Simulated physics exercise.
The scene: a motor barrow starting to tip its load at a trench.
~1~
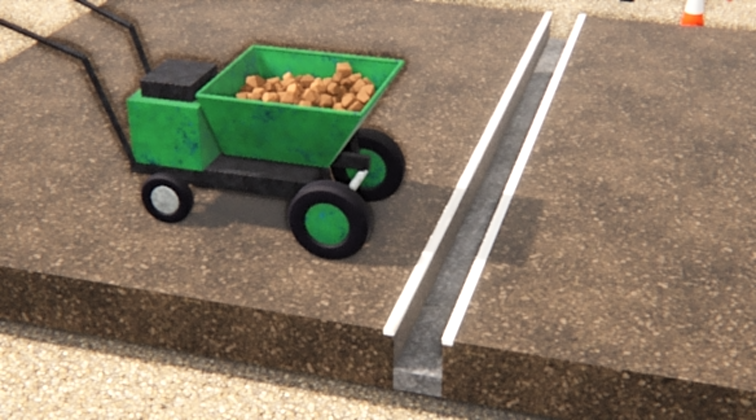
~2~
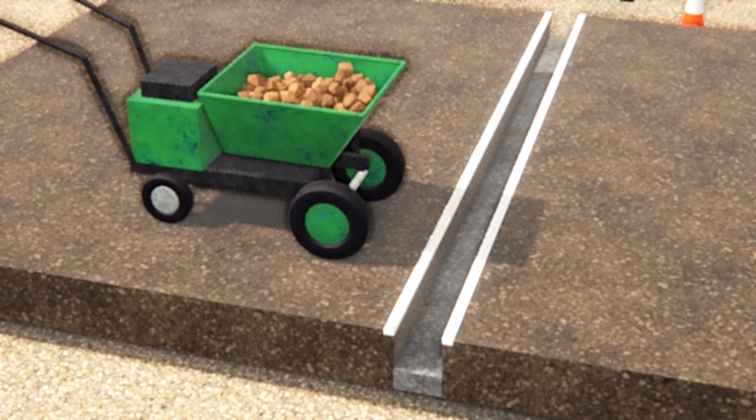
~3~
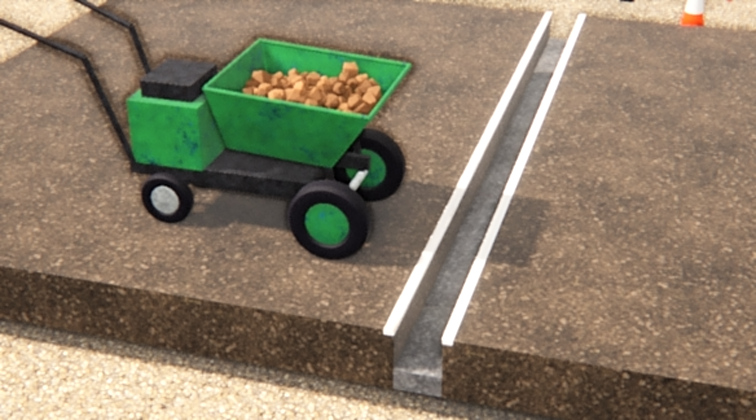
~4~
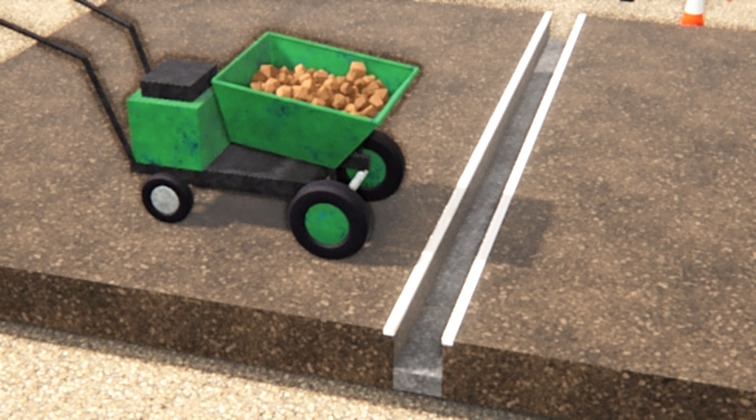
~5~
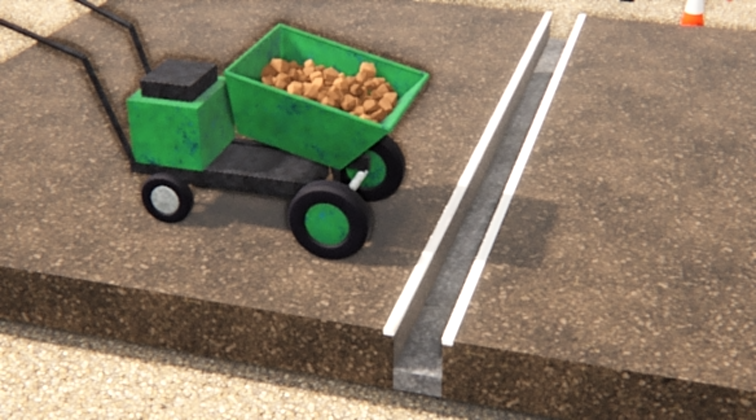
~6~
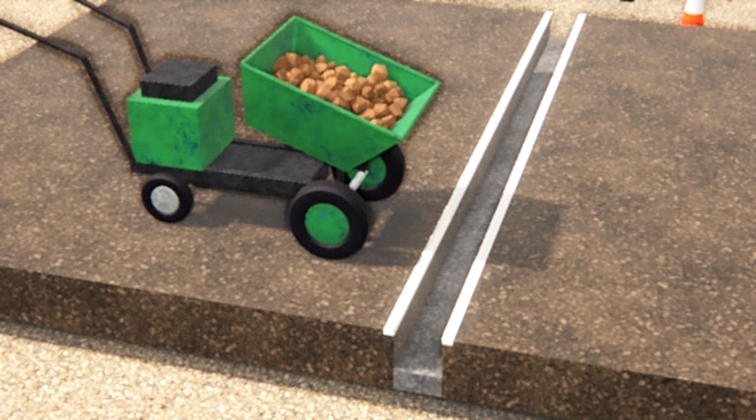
The green skip of a small motor barrow, loaded with brown clods, sits level beside a narrow, white-edged trench. It begins to tilt forward, its back rising off the black frame and its lip dipping to the right, until it is clearly tipped, while the wheels stay put and the clods remain inside.
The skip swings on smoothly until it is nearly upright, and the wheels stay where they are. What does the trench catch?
The trench takes under half.
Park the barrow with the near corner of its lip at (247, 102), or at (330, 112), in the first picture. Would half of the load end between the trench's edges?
At the first place the smaller part, at the second over half.
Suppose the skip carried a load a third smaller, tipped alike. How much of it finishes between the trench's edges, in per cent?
Some 40 per cent.
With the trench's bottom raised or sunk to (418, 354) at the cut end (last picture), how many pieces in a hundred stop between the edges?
Roughly 20 in a hundred.
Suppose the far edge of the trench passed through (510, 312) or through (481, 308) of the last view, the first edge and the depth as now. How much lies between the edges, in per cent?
Near 90 % and 60 %.
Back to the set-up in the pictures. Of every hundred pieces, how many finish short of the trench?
Roughly 0 in a hundred.
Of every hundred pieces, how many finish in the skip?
About 30 per cent.
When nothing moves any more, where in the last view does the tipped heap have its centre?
At about (510, 244).
Soon, skip tipped steeply; all in the skip.
A while on, skip tipped right over; most in the skip; a stray few in or heaped over the trench; about a quarter beyond it; a stray few falling.
Towards the end, skip tipped right over; about a third in the skip; a small part in or heaped over the trench; about half beyond it.
Finally, skip tipped right over; about a quarter in the skip; about a quarter in or heaped over the trench; about half beyond it.
